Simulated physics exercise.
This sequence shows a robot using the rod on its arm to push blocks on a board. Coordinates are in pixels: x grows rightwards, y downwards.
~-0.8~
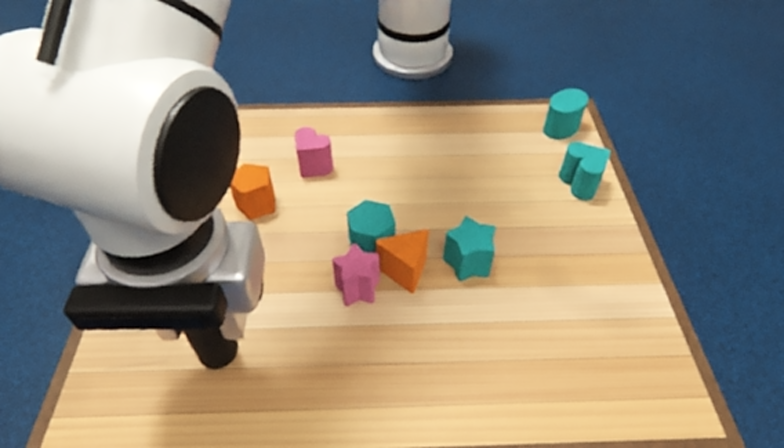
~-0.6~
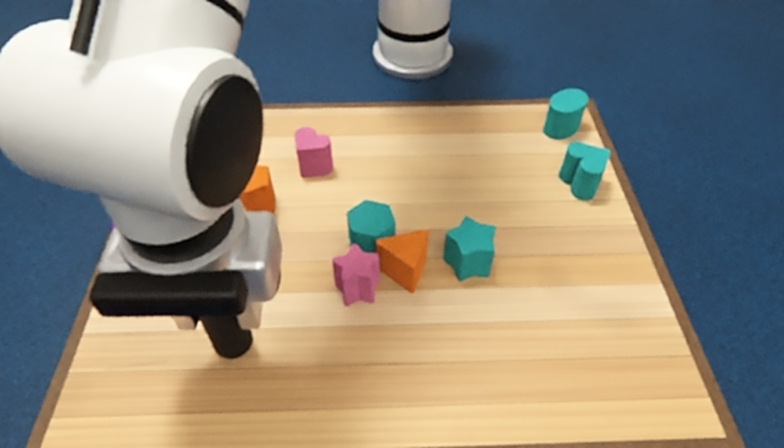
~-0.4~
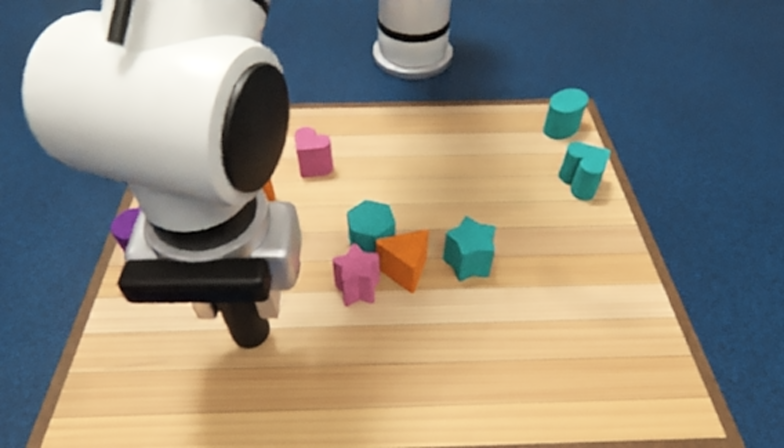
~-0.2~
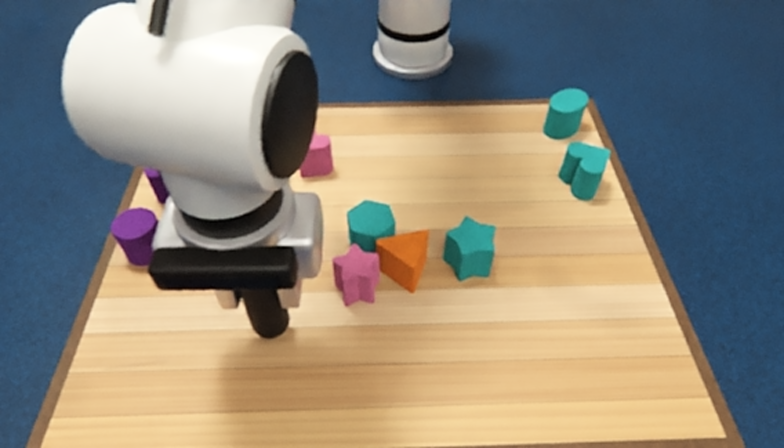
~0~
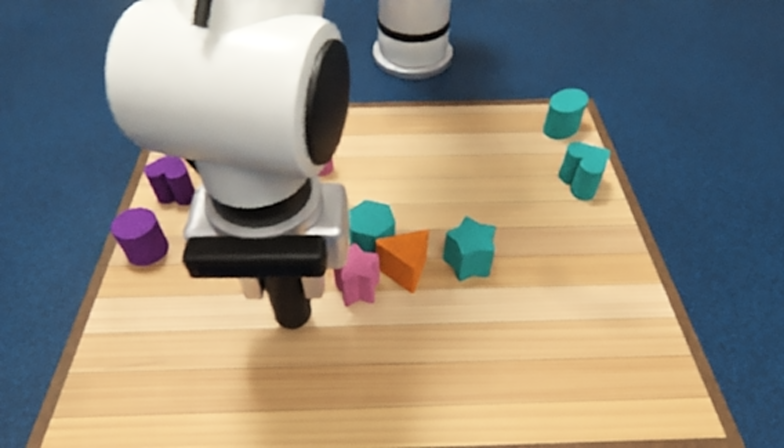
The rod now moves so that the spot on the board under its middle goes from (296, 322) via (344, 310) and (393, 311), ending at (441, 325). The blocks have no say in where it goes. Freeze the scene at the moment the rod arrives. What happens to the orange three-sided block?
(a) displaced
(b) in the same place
Correct choice: A.
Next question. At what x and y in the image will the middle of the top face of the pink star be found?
So, by the moment the path ends, you'll find the top centre of the pink star at (382, 256).
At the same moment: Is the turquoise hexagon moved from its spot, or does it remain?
It will be resting on its spot.
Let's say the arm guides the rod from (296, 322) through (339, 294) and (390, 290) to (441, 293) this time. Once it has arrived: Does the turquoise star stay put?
It seems not.
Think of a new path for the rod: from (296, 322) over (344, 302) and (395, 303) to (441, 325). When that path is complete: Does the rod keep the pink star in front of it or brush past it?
Beside or behind.
The first path, step by step. One third of the way, rod at (344, 302); pink star at (364, 257), turned 25° anticlockwise.
Two thirds of the way, rod at (394, 303); pink star at (382, 256), turned 75° anticlockwise; orange three-sided block at (415, 237).
At the end, rod at (442, 317); pink star at (382, 256), turned 75° anticlockwise; turquoise hexagon in place; orange three-sided block at (415, 237).
